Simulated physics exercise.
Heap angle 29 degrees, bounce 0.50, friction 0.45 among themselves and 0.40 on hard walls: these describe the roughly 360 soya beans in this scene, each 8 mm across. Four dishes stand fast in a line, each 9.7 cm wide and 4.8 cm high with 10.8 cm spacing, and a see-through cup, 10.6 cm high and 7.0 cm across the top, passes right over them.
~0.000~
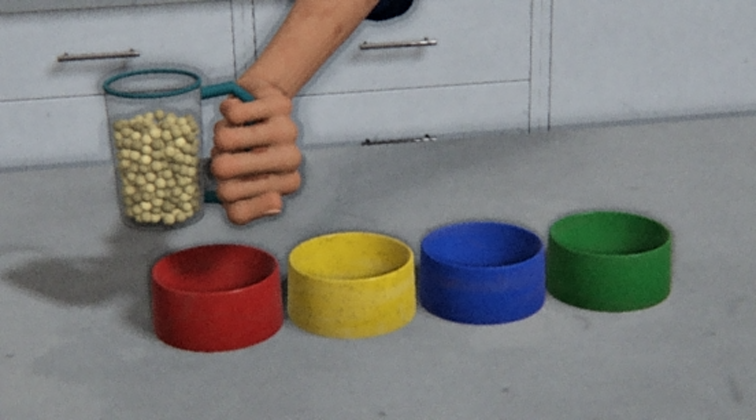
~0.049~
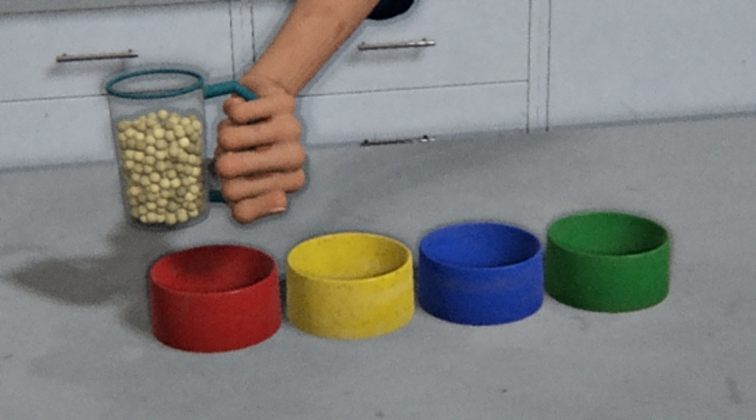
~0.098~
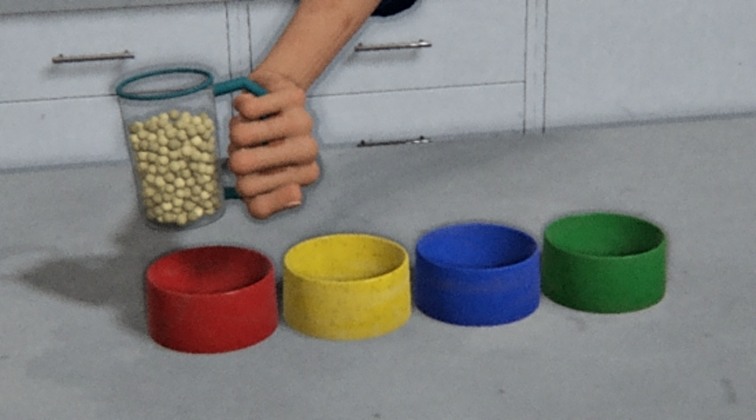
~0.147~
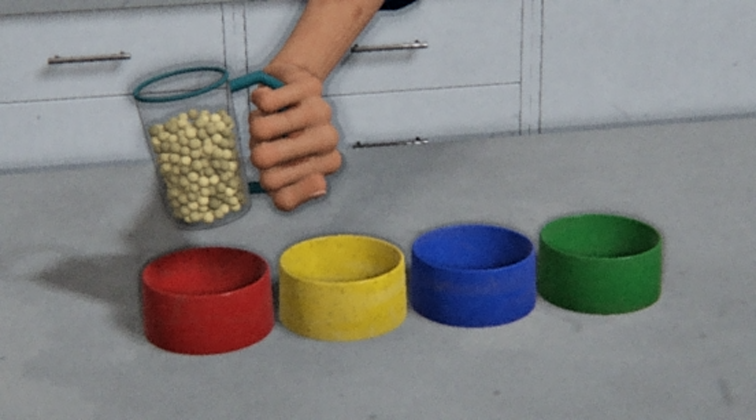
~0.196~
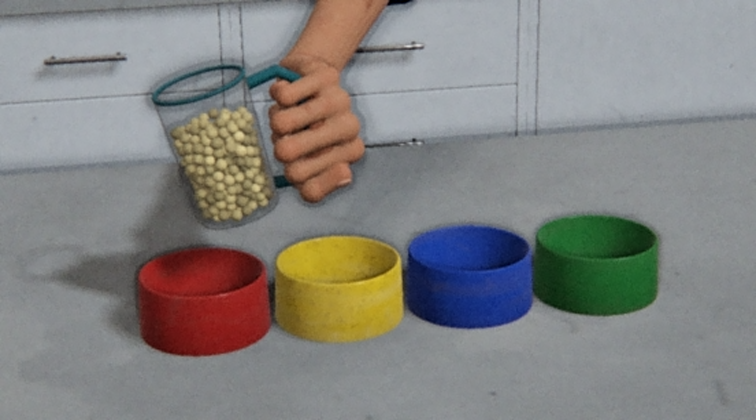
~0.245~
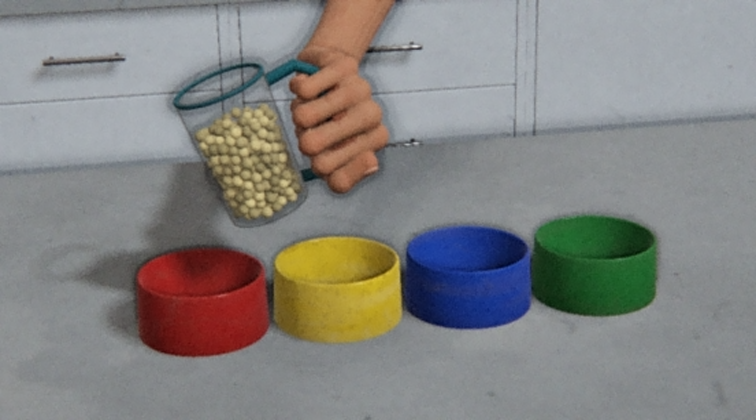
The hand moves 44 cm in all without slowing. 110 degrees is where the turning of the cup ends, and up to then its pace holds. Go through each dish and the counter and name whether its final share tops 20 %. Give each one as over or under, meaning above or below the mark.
Red: Under, blue: Under, green: Over, yellow: Under, counter: Under.
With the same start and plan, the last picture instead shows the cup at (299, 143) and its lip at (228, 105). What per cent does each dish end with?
Red 0; blue 0; green 100; yellow 0.
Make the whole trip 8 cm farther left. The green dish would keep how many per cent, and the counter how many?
The green dish would get 0 and the counter 10.
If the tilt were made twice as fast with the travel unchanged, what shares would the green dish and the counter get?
Green 40, counter 10.
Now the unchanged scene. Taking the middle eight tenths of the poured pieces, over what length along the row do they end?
Roughly 6 cm of the row.
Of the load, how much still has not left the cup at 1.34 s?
Roughly 75 per cent.
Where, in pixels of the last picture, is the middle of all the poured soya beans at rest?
Once everything settles, the centre is around (592, 265).
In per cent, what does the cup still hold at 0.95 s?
100 %.
After 0.67 s, tilt 63 degrees; cup holds 100 %.
Then, at 0.95 s, tilt 92 degrees; cup holds 100 %.
After 1.34 s, tilt 110 degrees; cup holds 75 %, green 20 %.
By 2.5 s all is still; red 0 %, blue 0 %, green 100 %, yellow 0 %, counter 0 %.
